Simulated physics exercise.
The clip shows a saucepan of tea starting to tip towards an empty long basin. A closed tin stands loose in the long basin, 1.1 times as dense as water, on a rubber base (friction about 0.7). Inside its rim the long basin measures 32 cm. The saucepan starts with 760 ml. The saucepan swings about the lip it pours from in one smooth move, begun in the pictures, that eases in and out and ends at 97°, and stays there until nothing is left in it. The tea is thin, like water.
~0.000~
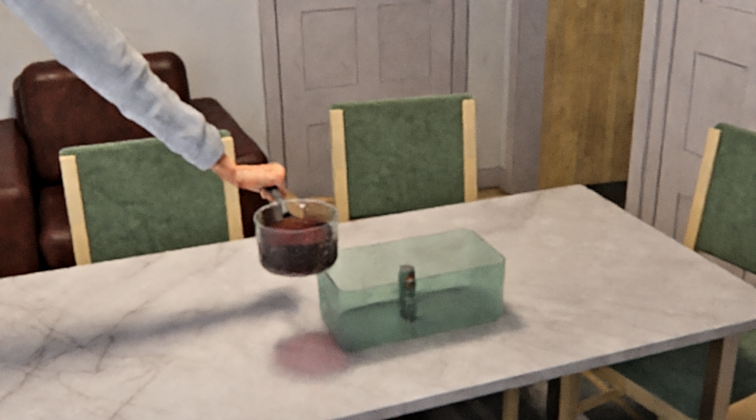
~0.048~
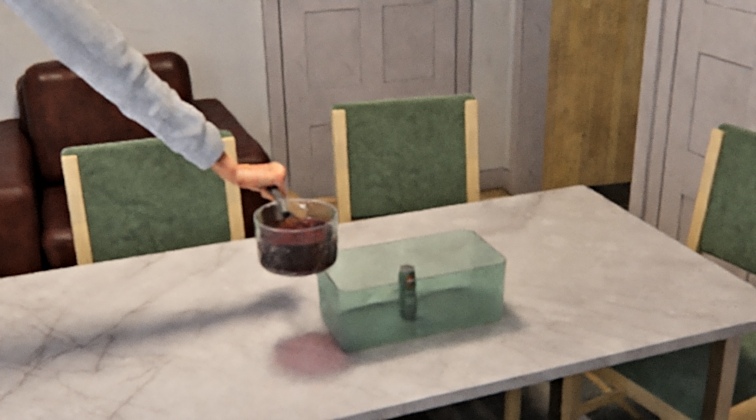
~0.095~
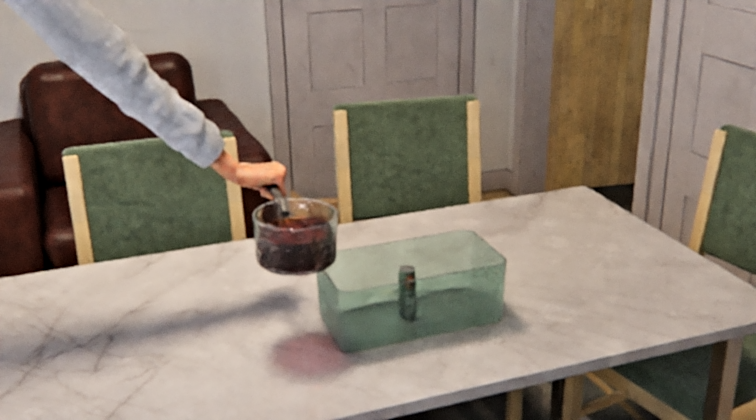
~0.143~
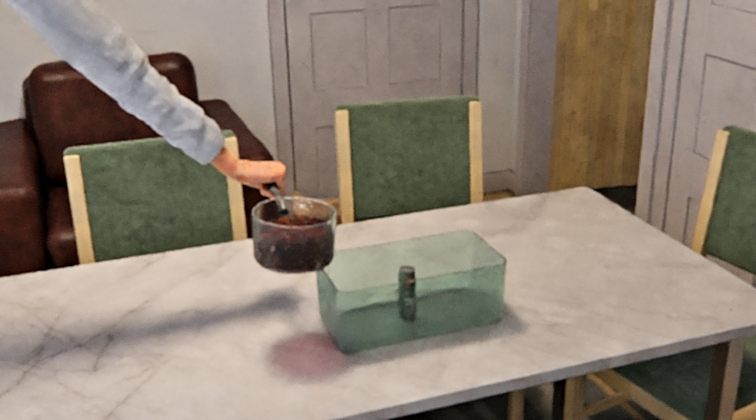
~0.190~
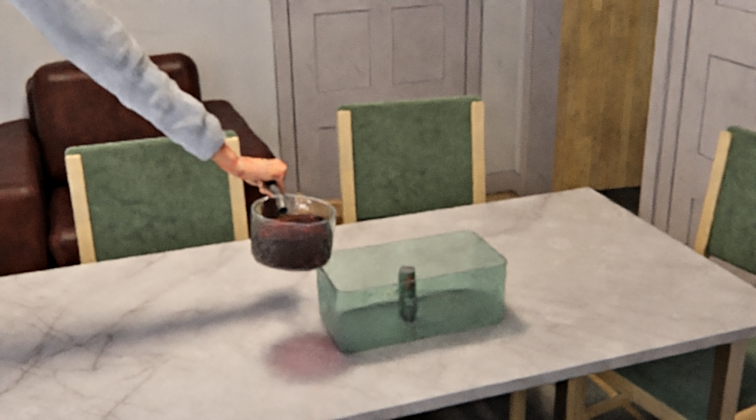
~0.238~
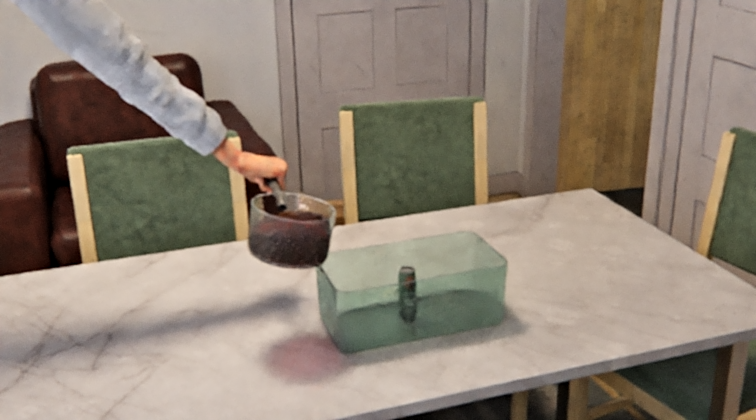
In the video, a hand in a light blue sleeve holds a clear saucepan of dark reddish tea above a marble-patterned table, beside a greenish transparent basin containing a small tin, then gradually tilts the saucepan slightly to the right.
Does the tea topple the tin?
The tin topples.
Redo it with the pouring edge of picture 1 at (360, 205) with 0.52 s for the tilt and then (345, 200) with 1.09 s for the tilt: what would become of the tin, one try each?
First it remains upright; then it remains upright.
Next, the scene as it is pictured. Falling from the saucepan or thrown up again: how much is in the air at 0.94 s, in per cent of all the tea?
Near 28 in a hundred.
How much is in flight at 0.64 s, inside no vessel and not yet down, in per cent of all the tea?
About 18 per cent.
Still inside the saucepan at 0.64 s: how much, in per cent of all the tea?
About 82 per cent.
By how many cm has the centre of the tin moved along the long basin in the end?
About 7.5 cm.
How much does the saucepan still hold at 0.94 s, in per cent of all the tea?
Near 26 in a hundred.
By 0.64 s the tilt is 63° and 83 per cent is still to pour; the tin stands where it began.
By 0.94 s the tilt is 93° and 25 per cent is still to pour; the tin leans 4°.
By 1.24 s the tilt is 97° and 4 per cent is still to pour; the tin lies on its side.
By 1.58 s the tilt is 97° and 1 per cent is still to pour; the tin lies on its side.
At rest the tin lies on its side.
